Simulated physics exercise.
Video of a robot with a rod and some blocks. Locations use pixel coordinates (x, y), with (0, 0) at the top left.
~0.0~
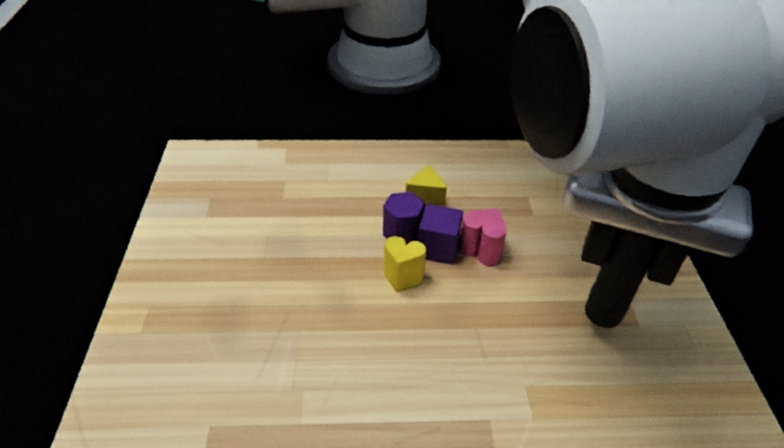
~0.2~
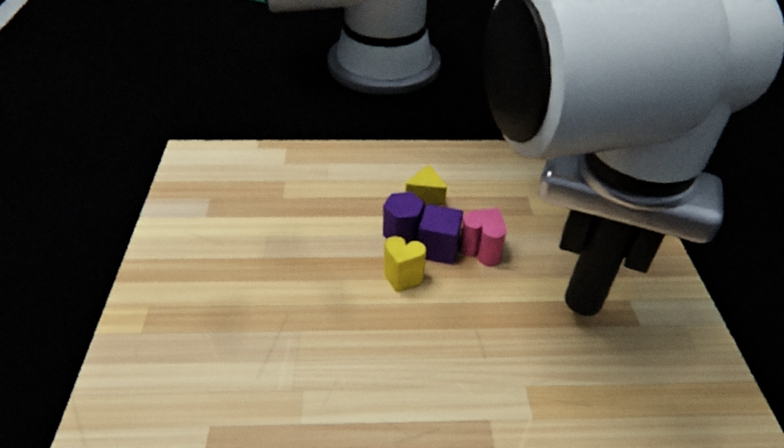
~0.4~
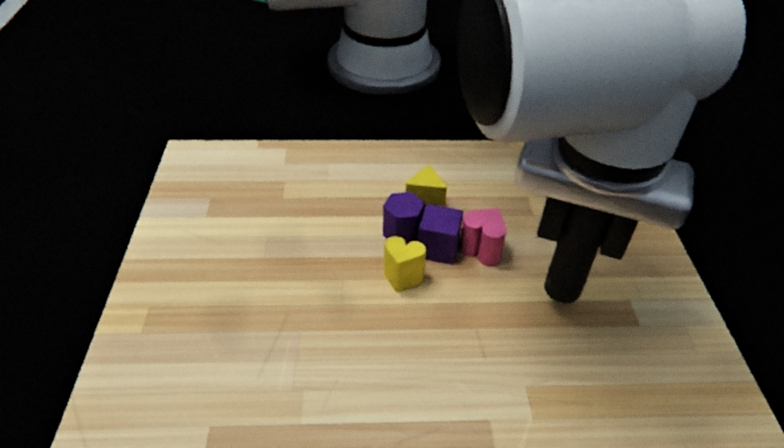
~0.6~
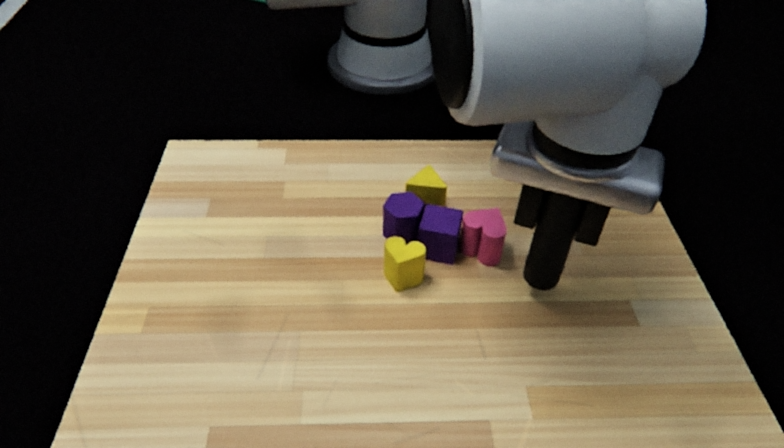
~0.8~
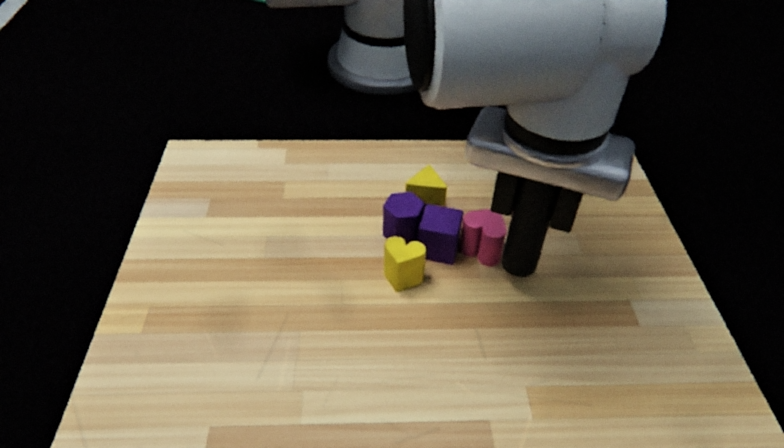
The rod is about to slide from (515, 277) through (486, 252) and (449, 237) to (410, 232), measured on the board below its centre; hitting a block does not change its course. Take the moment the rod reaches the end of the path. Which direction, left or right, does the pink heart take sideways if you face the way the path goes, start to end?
Pushed right.
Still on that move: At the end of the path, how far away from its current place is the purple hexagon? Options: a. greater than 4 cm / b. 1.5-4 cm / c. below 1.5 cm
Correct choice: A.
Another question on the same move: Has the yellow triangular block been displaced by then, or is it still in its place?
Moved.
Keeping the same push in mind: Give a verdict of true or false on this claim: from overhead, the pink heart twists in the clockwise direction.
That statement is accurate.
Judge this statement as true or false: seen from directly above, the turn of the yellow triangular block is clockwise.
That statement is not accurate.
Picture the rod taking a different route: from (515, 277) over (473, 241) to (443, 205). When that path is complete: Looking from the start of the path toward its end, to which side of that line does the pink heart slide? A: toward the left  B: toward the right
Correct choice: B.
On the path given first. One third of the way, rod (486, 239); purple hexagon (388, 202), turned 15° anticlockwise; purple square piece (431, 206), turned 35° anticlockwise; pink heart (466, 198), turned 20° clockwise.
Two thirds of the way, rod (451, 224); purple hexagon (378, 200), turned 35° anticlockwise; yellow triangular block (423, 170), turned 45° anticlockwise; purple square piece (416, 203), turned 20° anticlockwise; pink heart (450, 183), turned 70° clockwise.
At the end, rod (411, 220); purple hexagon (338, 193), turned 50° anticlockwise; yellow triangular block (423, 169), turned 50° anticlockwise; purple square piece (377, 195); pink heart (445, 183), turned 95° clockwise.
